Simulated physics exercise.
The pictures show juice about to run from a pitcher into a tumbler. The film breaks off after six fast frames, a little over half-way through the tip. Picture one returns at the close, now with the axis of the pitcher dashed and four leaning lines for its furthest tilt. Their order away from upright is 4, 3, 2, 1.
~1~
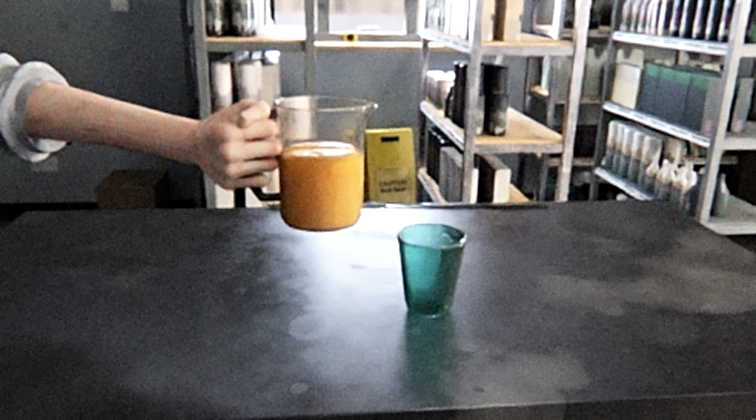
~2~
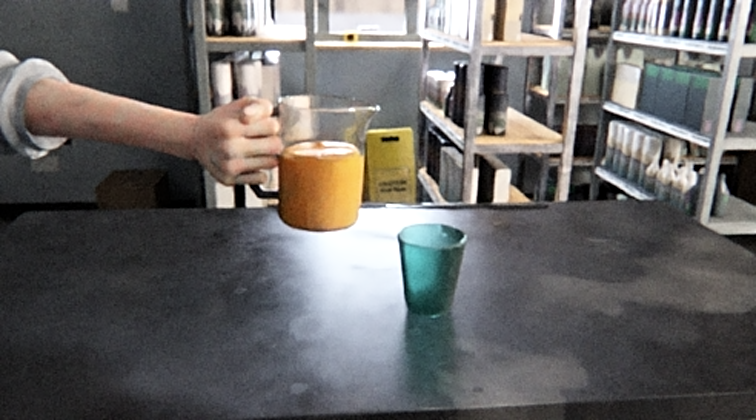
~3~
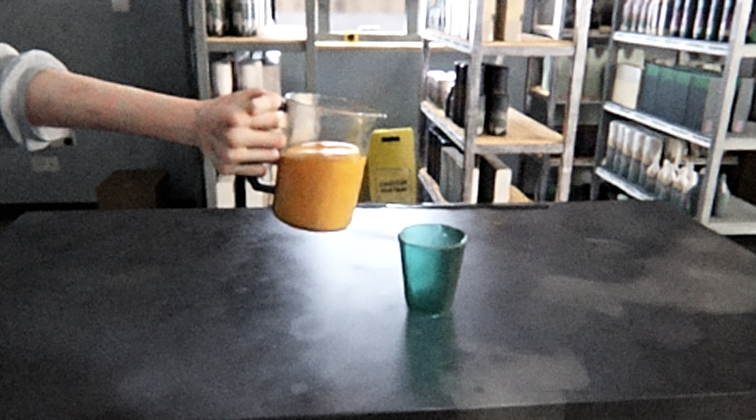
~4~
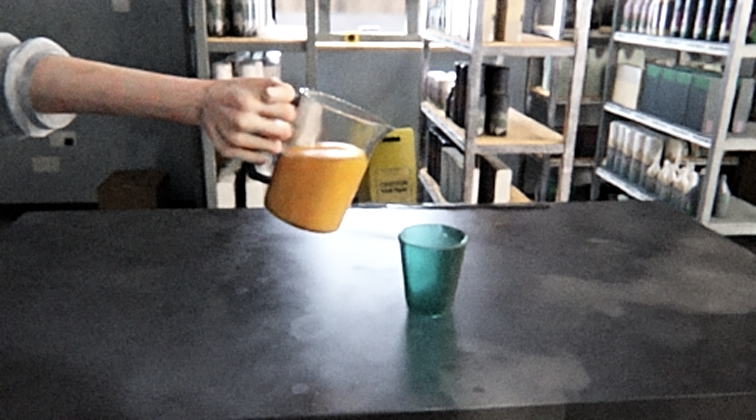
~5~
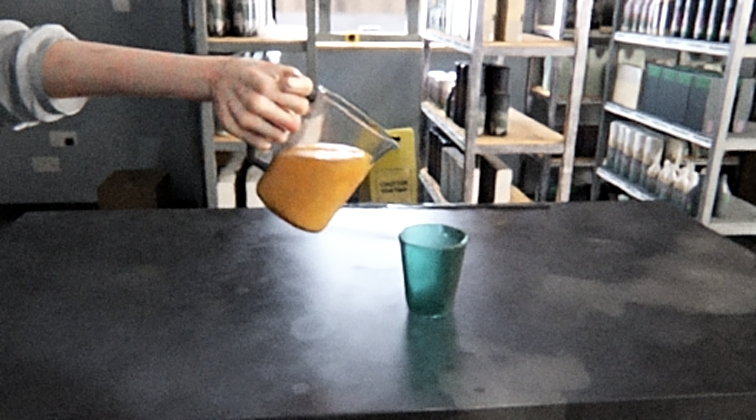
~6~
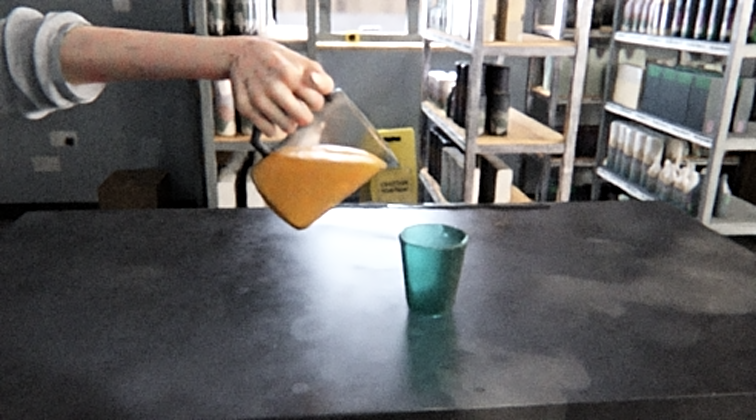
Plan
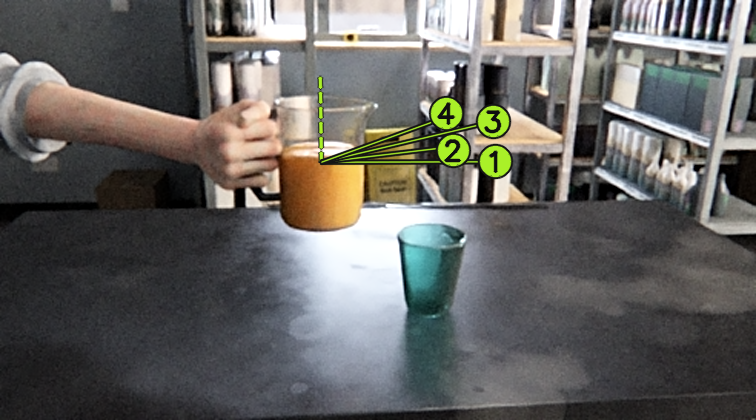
A hand held a glass pitcher of orange juice above a dark table, then tilted it steadily to the right, its lip lowering near a green tumbler, with no juice leaving the pitcher.
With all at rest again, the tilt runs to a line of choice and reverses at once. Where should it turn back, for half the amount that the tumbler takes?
Line 4.
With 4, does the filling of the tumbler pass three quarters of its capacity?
No, less.
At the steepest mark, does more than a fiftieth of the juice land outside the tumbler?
Yes.
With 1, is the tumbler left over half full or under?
Over.
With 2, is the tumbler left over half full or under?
Over half.
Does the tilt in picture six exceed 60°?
No.
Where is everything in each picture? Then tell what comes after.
Upright, lip at (374, 105); rim of the tumbler round (432, 234); nothing has left yet.
Tipped about 3°, lip at (377, 108); nothing has left yet.
Tipped about 10°, lip at (384, 115); nothing has left yet.
Tipped about 21°, lip at (392, 128); nothing has left yet.
Tipped about 35°, lip at (398, 145); nothing has left yet.
Tipped about 49°, lip at (399, 164); nothing has left yet.
On the marked copy, 1 at (478, 161); 2 at (436, 148); 3 at (476, 125); 4 at (431, 122).
For line 1, the tumbler ends with about 84 % of what it can hold; 22 % of the juice is spilt.
For line 2, the tumbler ends with about 77 % of what it can hold; 14 % of the juice is spilt.
For line 3, the tumbler ends with about 71 % of what it can hold; 3 % of the juice is spilt.
For line 4, the tumbler ends with about 51 % of what it can hold.
